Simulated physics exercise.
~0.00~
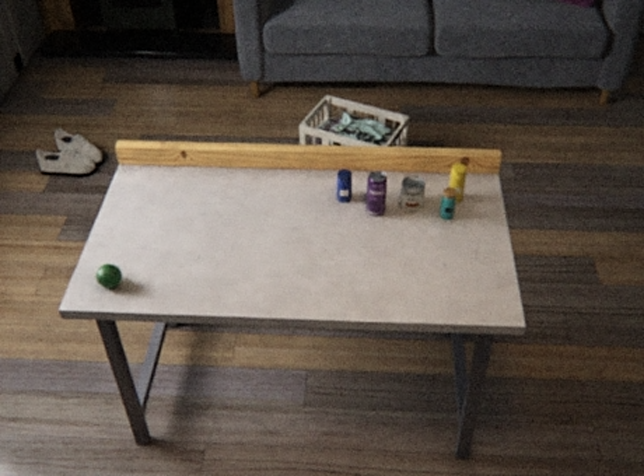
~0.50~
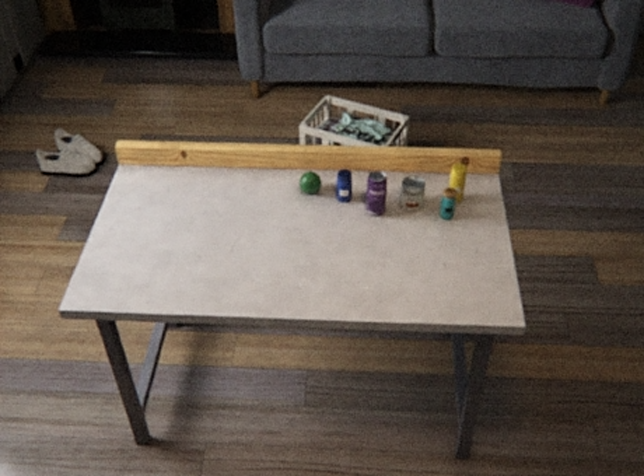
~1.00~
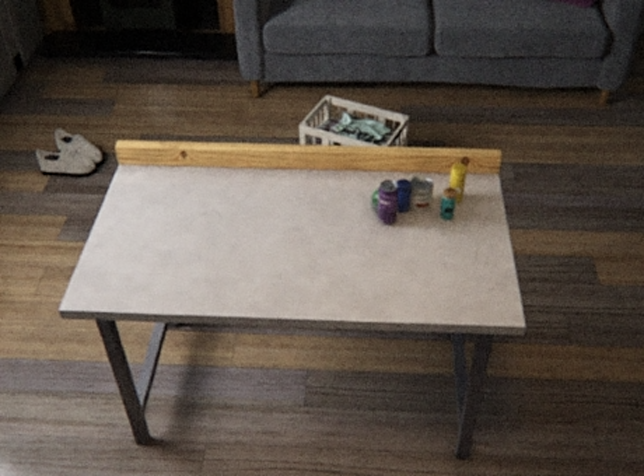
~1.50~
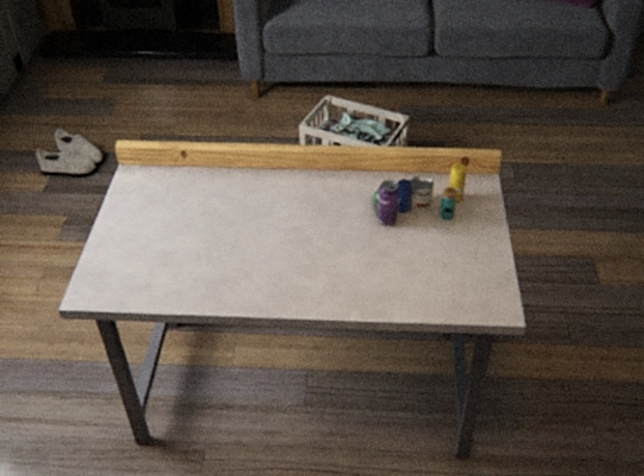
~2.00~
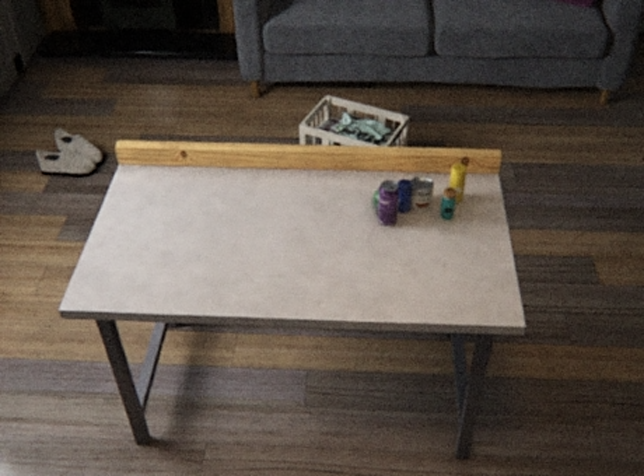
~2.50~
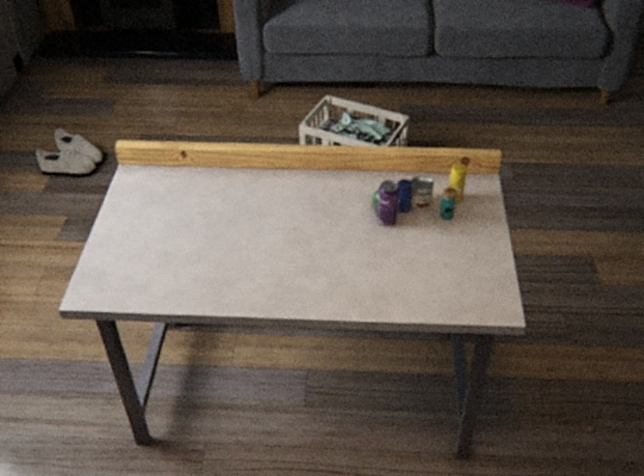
A green ball rolls to the rail, then right, shifting blue and purple containers that stay upright.
